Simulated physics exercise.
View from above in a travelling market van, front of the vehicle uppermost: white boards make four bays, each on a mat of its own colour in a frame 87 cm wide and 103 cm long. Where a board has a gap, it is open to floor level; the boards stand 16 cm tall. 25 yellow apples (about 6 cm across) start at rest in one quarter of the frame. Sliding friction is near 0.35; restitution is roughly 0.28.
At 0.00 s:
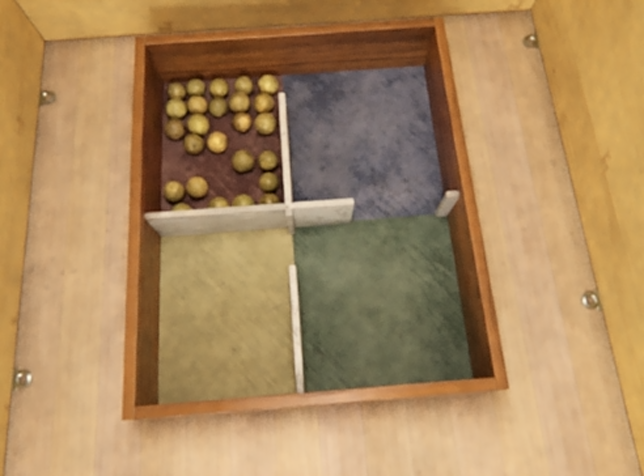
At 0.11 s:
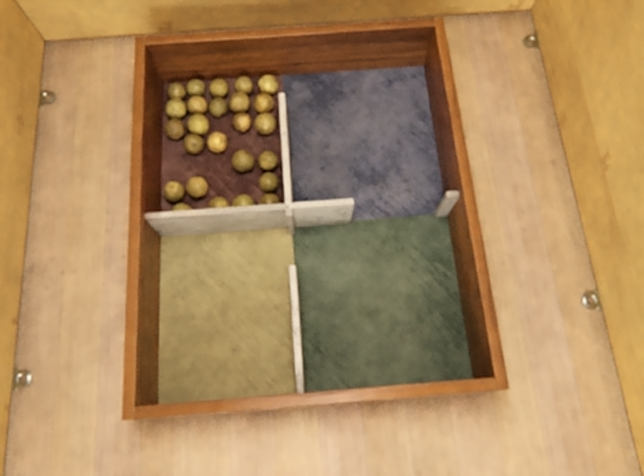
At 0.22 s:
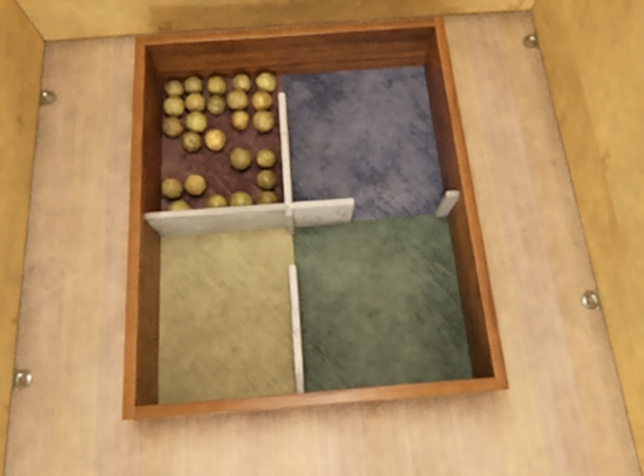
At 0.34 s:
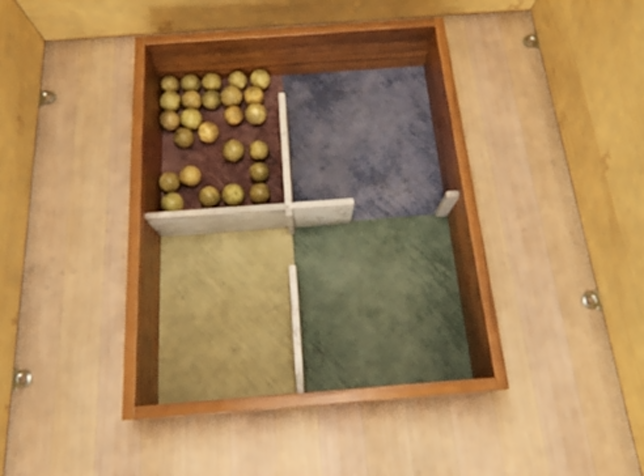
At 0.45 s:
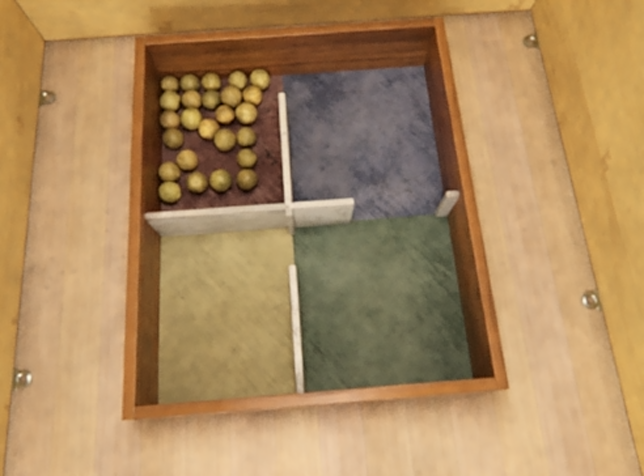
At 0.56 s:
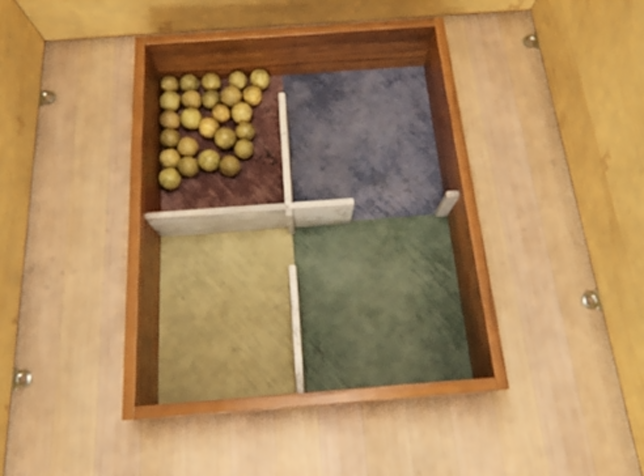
The footage shows a wooden frame divided by white boards into four coloured bays, with small yellowish balls in the red bay; they shift slightly left, then the lower ones move up and left, bunching closer to the rest.
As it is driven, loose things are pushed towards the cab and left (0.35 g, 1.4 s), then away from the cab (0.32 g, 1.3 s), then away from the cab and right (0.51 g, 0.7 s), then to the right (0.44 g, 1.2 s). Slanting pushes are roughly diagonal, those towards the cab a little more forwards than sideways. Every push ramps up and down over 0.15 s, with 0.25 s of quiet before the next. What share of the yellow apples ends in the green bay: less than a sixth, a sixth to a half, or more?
Ending in the green bay: Fewer than one in six of them.
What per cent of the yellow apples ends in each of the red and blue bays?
About: Red 90, blue 10 per cent.
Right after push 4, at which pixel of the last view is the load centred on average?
Near (253, 164).
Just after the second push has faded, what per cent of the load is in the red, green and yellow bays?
By then: Red 100, green 0, yellow 0 per cent.
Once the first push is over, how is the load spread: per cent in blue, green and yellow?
By then: Blue 0, green 0, yellow 0 per cent.
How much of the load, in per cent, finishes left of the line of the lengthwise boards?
Some 90 per cent.
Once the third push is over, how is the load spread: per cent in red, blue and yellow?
Red 100, blue 0, yellow 0 per cent.
After push 1 (1.64 s), 25 in the red bay.
After push 2 (3.19 s), 25 in the red bay.
After push 3 (4.14 s), 25 in the red bay.
After push 4 (5.59 s), 23 in the red bay and 2 in the blue bay.
Final count (at 6.40 s), 22 in the red bay and 3 in the blue bay. Asked share, 0 of 25, 0 per cent.
